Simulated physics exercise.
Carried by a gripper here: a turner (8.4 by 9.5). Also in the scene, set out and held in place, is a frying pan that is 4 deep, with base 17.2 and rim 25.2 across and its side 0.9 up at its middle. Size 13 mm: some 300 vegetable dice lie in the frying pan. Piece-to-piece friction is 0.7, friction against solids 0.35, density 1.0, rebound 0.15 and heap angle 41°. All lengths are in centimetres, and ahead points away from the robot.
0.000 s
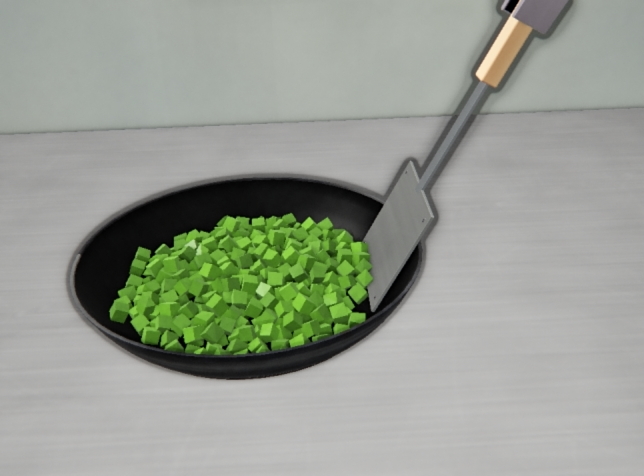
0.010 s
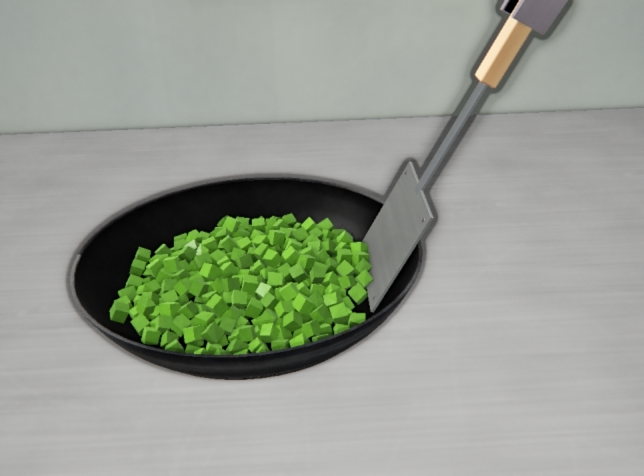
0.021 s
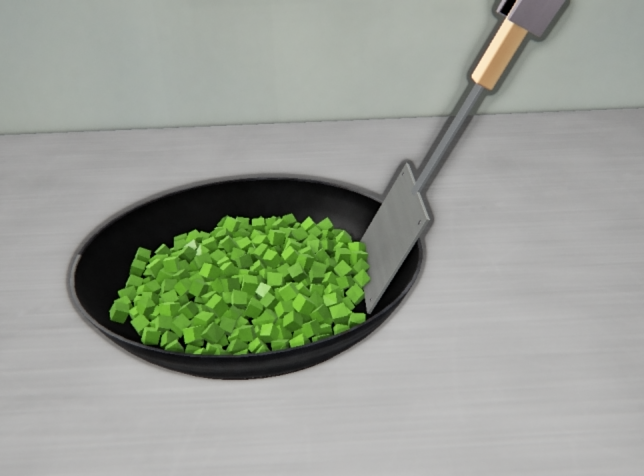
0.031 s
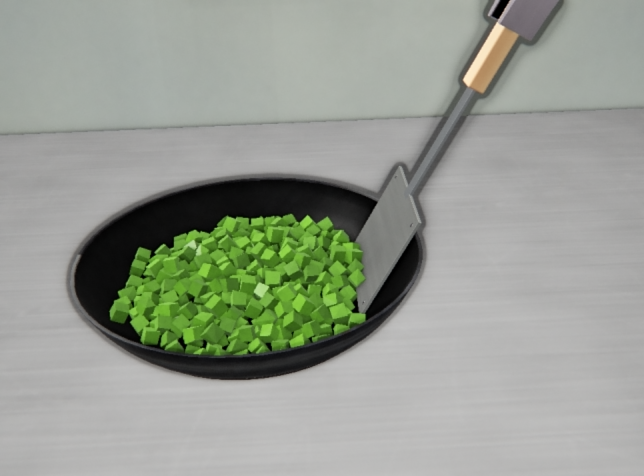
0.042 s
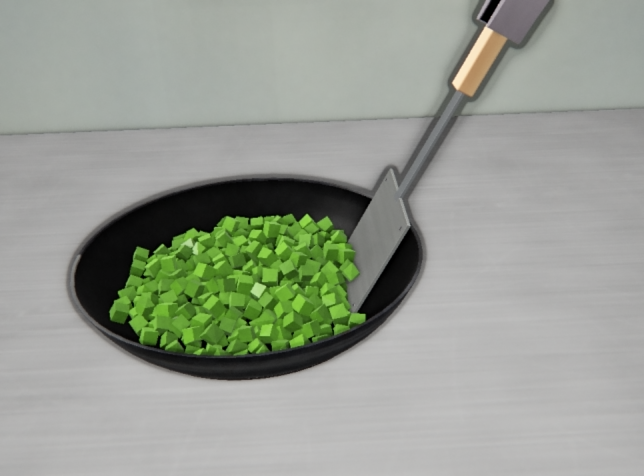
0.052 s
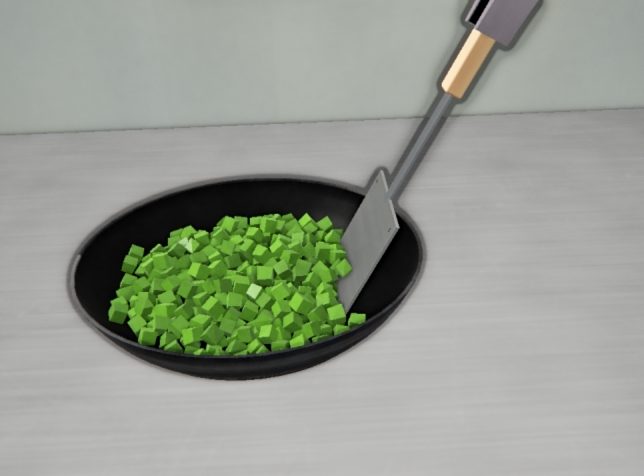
On a grey surface, a gripper-held turner slides slowly left inside a black frying pan, nudging a heap of green cubes.
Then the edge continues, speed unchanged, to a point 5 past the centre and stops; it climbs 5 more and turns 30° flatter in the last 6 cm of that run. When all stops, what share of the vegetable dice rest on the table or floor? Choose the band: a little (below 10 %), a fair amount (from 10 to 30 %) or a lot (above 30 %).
It is a little, below 10 %.
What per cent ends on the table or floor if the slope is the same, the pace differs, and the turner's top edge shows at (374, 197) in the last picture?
That share would be some 15 percent.
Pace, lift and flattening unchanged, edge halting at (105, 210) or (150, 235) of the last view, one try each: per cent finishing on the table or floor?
The two tries give near 45 and near 25 in a hundred.
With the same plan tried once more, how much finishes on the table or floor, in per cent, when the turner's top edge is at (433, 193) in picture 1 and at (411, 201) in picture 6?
My guess would be close to 5 per cent.
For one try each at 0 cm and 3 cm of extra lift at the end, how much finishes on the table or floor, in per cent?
Close to 10 and 10 percent respectively.
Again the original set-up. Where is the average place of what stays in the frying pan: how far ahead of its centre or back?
Some 5.0 cm ahead of the centre.
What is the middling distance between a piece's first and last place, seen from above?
I'd estimate close to 6 centimetres.
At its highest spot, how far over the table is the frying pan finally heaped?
About 6.0 cm above the table.
After 0.11 s, sloping 62°, highest piece 5 above the table; 295 in the frying pan.
After 0.16 s, sloping 49°, highest piece 7 above the table; 290 in the frying pan, 5 on the blade or in flight.
After 0.39 s, sloping 32°, highest piece 6 above the table; 276 in the frying pan, 19 on the table or floor.
After 1.44 s, sloping 32°, highest piece 6 above the table; 276 in the frying pan, 19 on the table or floor.
At rest, 276 in the frying pan, 19 on the table or floor. That is 6 % on the table or floor.
